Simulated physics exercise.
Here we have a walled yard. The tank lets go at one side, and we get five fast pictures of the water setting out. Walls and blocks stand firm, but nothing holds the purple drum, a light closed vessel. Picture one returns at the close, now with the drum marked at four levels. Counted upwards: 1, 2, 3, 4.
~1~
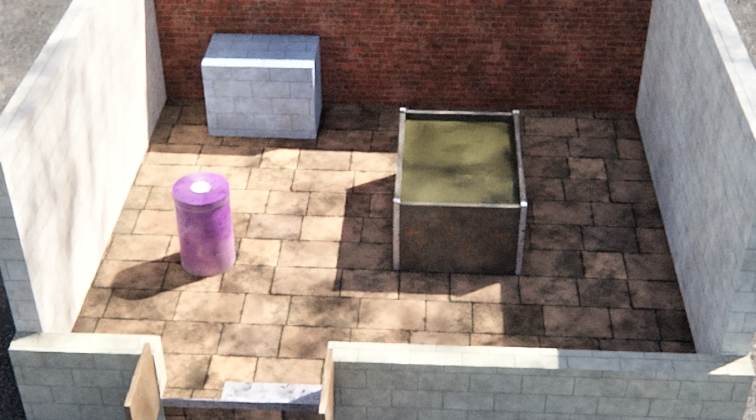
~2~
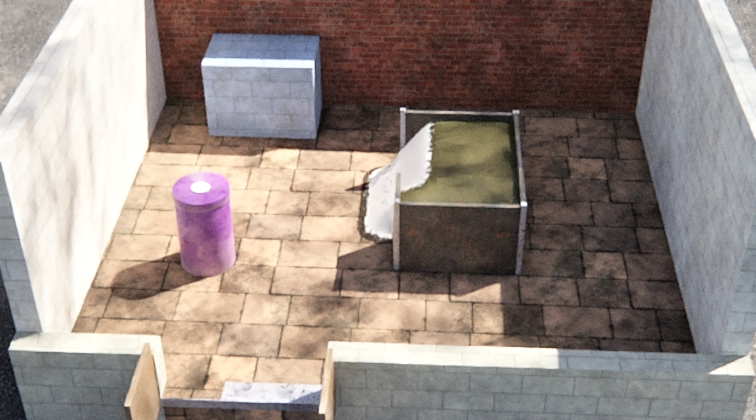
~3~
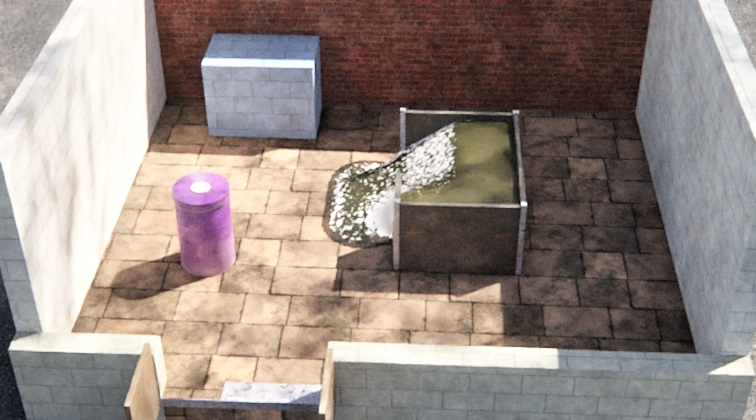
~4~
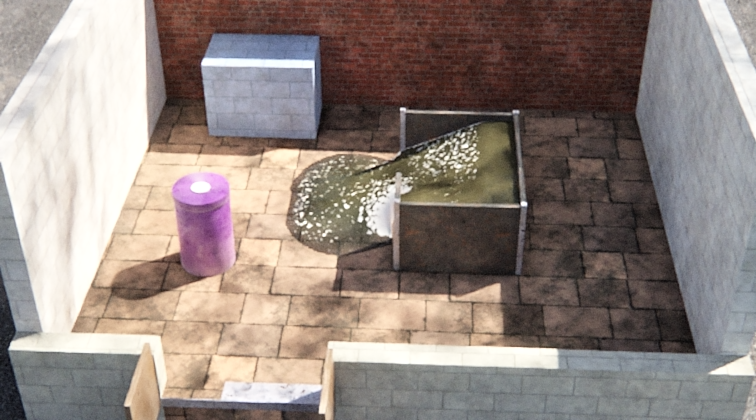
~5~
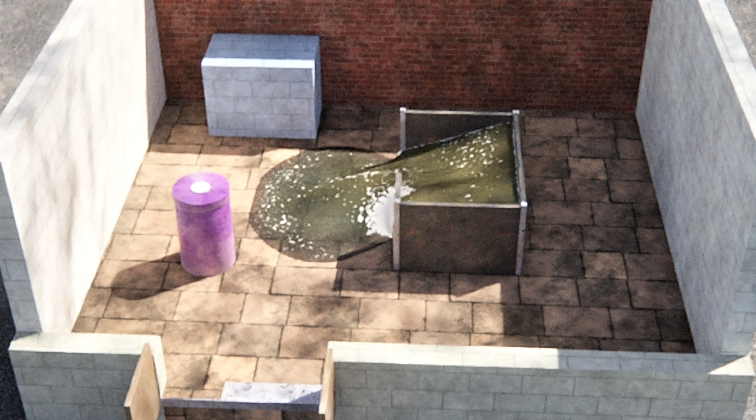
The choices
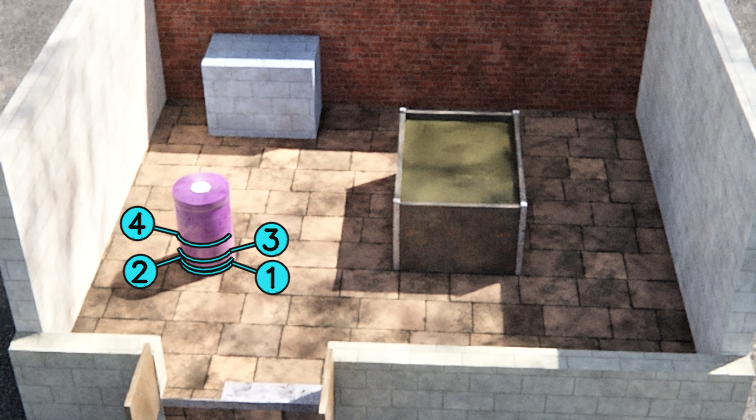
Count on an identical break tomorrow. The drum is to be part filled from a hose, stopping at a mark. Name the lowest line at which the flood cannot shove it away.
Take 3.
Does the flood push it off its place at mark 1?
Yes, that goes wrong.
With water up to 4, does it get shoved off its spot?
No.
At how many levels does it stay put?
Two of the four.
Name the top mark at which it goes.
2.
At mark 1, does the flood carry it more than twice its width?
Yes, it does.
On the marked copy, 1 at (203, 273); 2 at (202, 269); 3 at (201, 261); 4 at (199, 245); from the bottom up 1, 2, 3, 4.
For mark 1, it is pushed about 4 times its own width away.
For mark 2, it is pushed about twice its own width away.
For mark 3, it does not move.
For mark 4, it does not move.
